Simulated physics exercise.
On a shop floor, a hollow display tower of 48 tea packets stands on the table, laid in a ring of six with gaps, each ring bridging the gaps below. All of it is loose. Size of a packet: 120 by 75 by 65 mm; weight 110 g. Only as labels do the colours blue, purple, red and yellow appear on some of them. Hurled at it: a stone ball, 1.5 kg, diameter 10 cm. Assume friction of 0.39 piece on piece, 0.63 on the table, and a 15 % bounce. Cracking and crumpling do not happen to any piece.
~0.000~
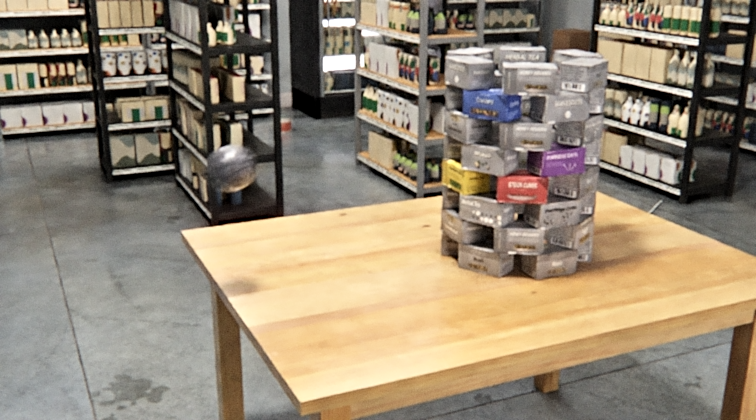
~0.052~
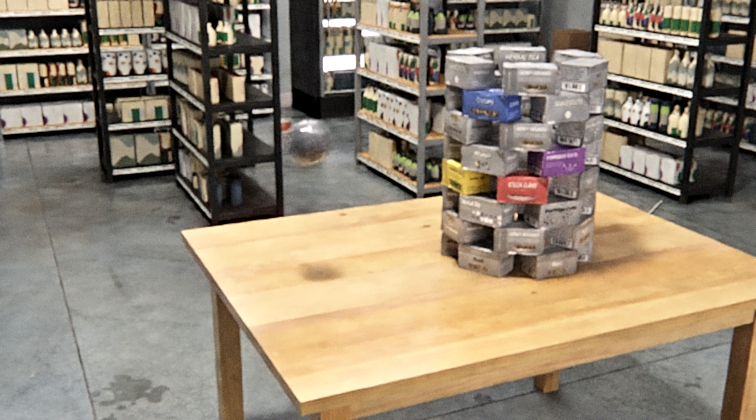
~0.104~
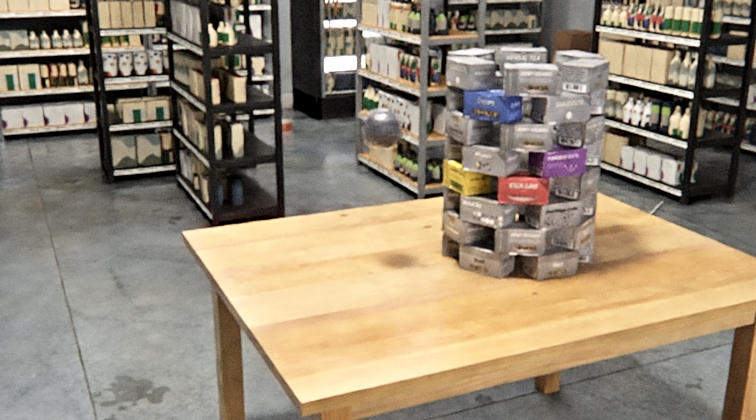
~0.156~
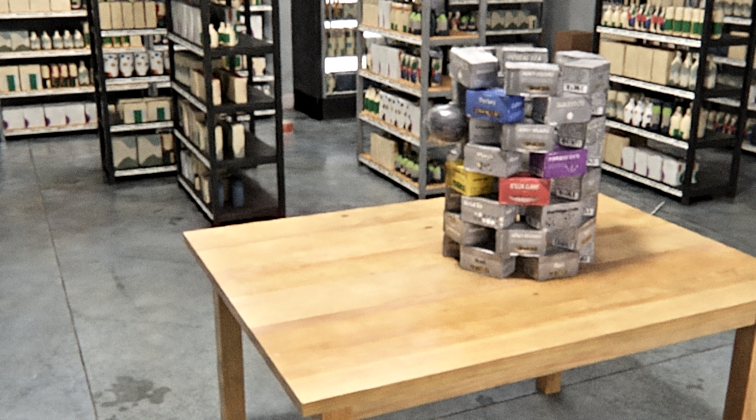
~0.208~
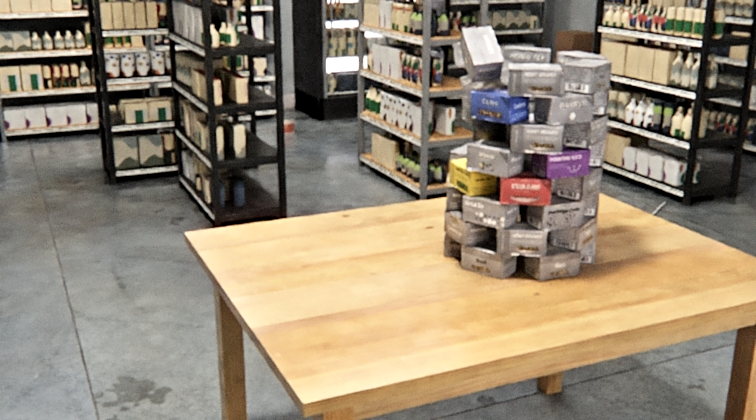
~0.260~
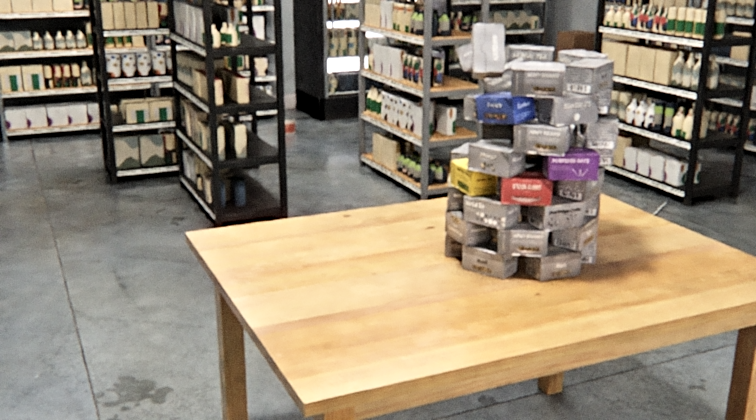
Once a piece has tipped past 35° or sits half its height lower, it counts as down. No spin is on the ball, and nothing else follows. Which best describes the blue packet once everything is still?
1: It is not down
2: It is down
2, it is down.
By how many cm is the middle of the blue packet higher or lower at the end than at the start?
I'd say it sits close to 36 centimetres lower by the end.
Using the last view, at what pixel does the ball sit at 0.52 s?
Roughly at pixel (672, 179).
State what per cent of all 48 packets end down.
Estimate: Close to 60%.
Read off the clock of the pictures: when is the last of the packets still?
That happens at roughly 1.5 seconds.
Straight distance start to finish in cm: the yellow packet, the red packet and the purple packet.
The yellow one ends around 0 cm from its start, the red one around 0 cm and the purple one around 28 cm.
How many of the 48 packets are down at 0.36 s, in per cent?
By then 30 %.
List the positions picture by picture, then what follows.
In the first picture (places mark the middle of the side facing us), ball (231, 168) 47 cm from contact, 3.8 m/s; blue packet (484, 107); yellow packet (477, 182); red packet (523, 191); nothing disturbed.
The second picture shows ball (309, 142) 28 cm from contact, 3.7 m/s; blue packet (484, 107).
The third picture shows ball (382, 129) 9 cm from contact, 3.6 m/s; blue packet (485, 107).
The fourth picture shows ball (447, 125) after contact, 2.9 m/s; blue packet (486, 107); steepest lean 9°, the packet at (485, 75); 6 disturbed, none down.
The fifth picture shows ball (495, 125) after contact, 2.6 m/s; blue packet (490, 108) shifted 11 mm; yellow packet (484, 183) shifted 10 mm; steepest lean 38°, the packet at (488, 72); 1 of the 48 packets down, 16 disturbed in all.
The sixth picture shows ball after contact, 2.1 m/s; blue packet (495, 110) leaning 8°; purple packet (574, 168) shifted 31 mm; yellow packet (484, 183) shifted 10 mm; steepest lean 67°, the packet at (488, 76); 1 of the 48 packets down, 27 disturbed in all.
After 0.36 s, ball still moving; 14 of the 48 packets down; blue packet leaning 35°, 22 mm lower; purple packet shifted 41 mm.
After 0.52 s, ball still moving; 23 of the 48 packets down; blue packet leaning 56°, 30 mm lower; purple packet leaning 7°.
After 0.74 s, ball still moving; 29 of the 48 packets down; blue packet on its side; purple packet leaning 66°, 10 cm lower.
After 1.10 s, ball still moving; 29 of the 48 packets down; blue packet leaning 58°, 36 cm lower; purple packet on its side.
At rest (1.7 s), ball rolling away; 29 of the 48 packets down; blue packet leaning 58°, 36 cm lower; purple packet on its side; yellow packet shifted 10 mm. As the last picture would show them, middles, blue packet near (538, 234), purple packet near (580, 272).
